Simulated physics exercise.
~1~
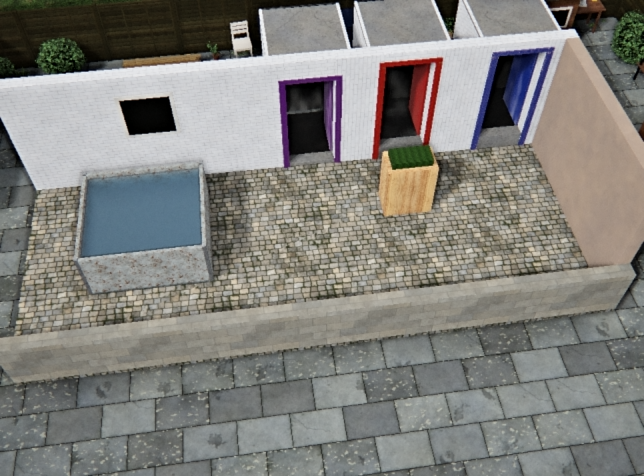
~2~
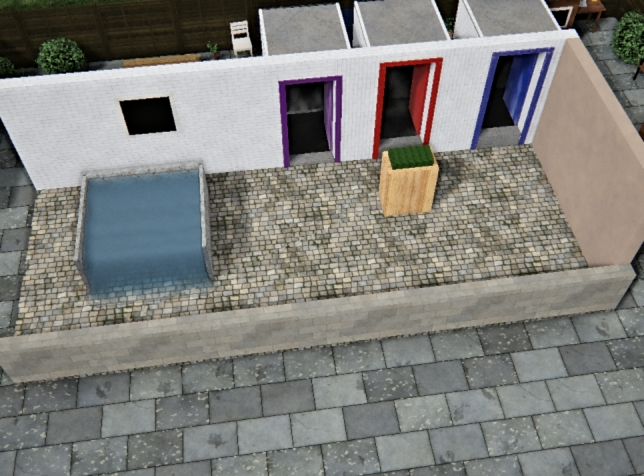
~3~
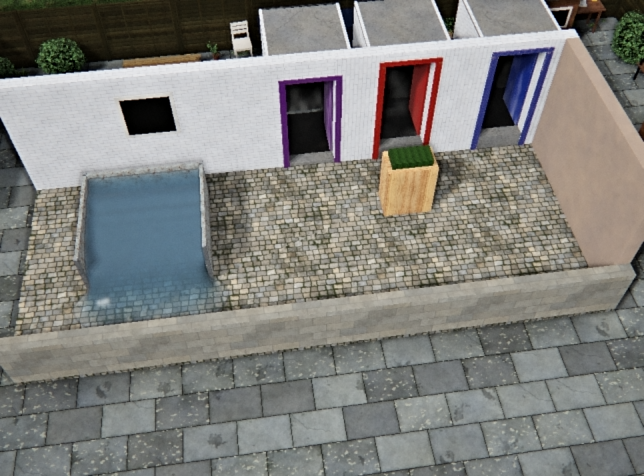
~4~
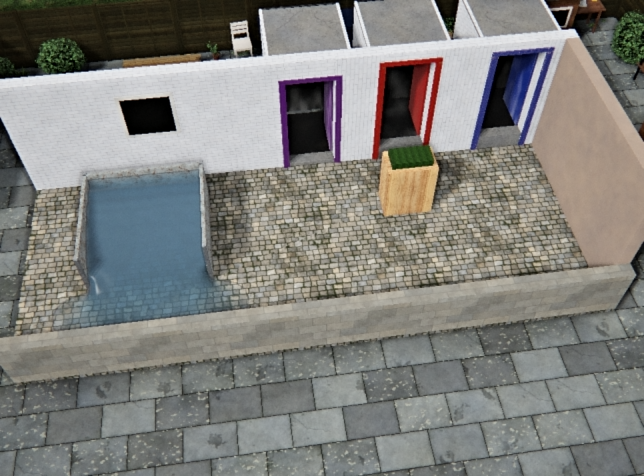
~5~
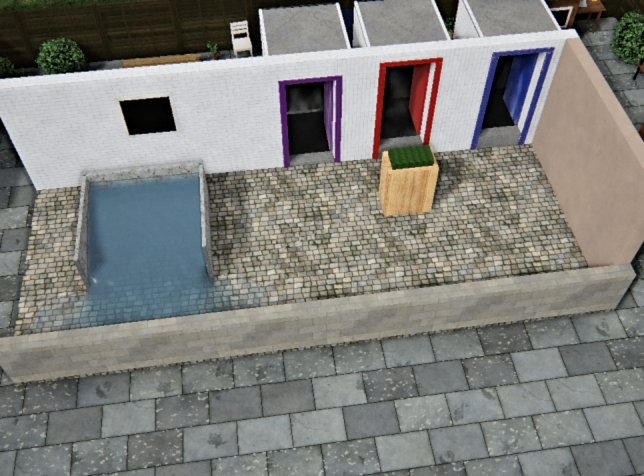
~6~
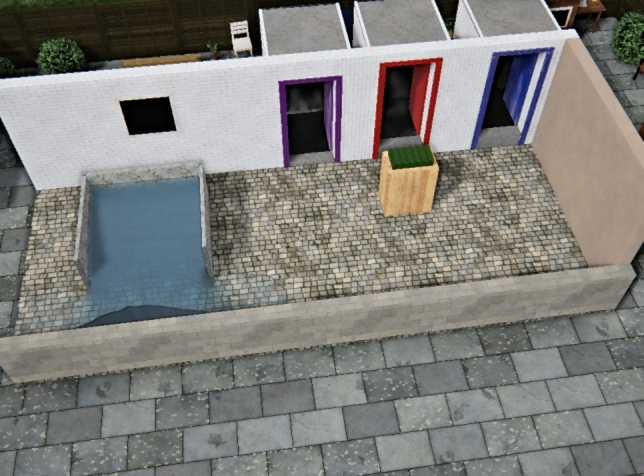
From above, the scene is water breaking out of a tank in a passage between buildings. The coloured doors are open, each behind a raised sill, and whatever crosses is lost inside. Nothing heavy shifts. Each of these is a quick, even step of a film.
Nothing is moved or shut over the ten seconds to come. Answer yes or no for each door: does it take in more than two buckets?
Blue door: No; red door: No; purple door: No.
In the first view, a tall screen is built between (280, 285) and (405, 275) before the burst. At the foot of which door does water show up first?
Answer: The purple-painted one.
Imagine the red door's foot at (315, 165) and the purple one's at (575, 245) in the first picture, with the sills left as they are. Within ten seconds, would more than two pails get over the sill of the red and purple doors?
One by one: The red one holds, the purple one takes more.
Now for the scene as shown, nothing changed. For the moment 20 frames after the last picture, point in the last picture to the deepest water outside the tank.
Answer: (556, 213).
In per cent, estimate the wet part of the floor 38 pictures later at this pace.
It comes to roughly 80 in a hundred.
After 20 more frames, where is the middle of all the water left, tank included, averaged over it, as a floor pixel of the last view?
It's close to (271, 265).
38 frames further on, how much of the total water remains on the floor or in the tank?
I make it 66 per cent.
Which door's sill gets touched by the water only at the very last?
Looking at the pictures, the answer is the one in blue.
A moment on, water covers 25 % of the floor; the blue door not reached, the red door not reached, the purple door not reached.
Next, water covers 45 % of the floor; the blue door not reached, the red door not reached, the purple door not reached.
Then, water covers 70 % of the floor; the blue door not reached, the red door wet at the sill, nothing in, the purple door wet at the sill, nothing in.
Later, water covers 80 % of the floor; the blue door wet at the sill, nothing in, the red door wet at the sill, nothing in, the purple door wet at the sill, nothing in.
In the end, water covers 90 % of the floor; the blue door wet at the sill, nothing in, the red door wet at the sill, nothing in, the purple door wet at the sill, nothing in.
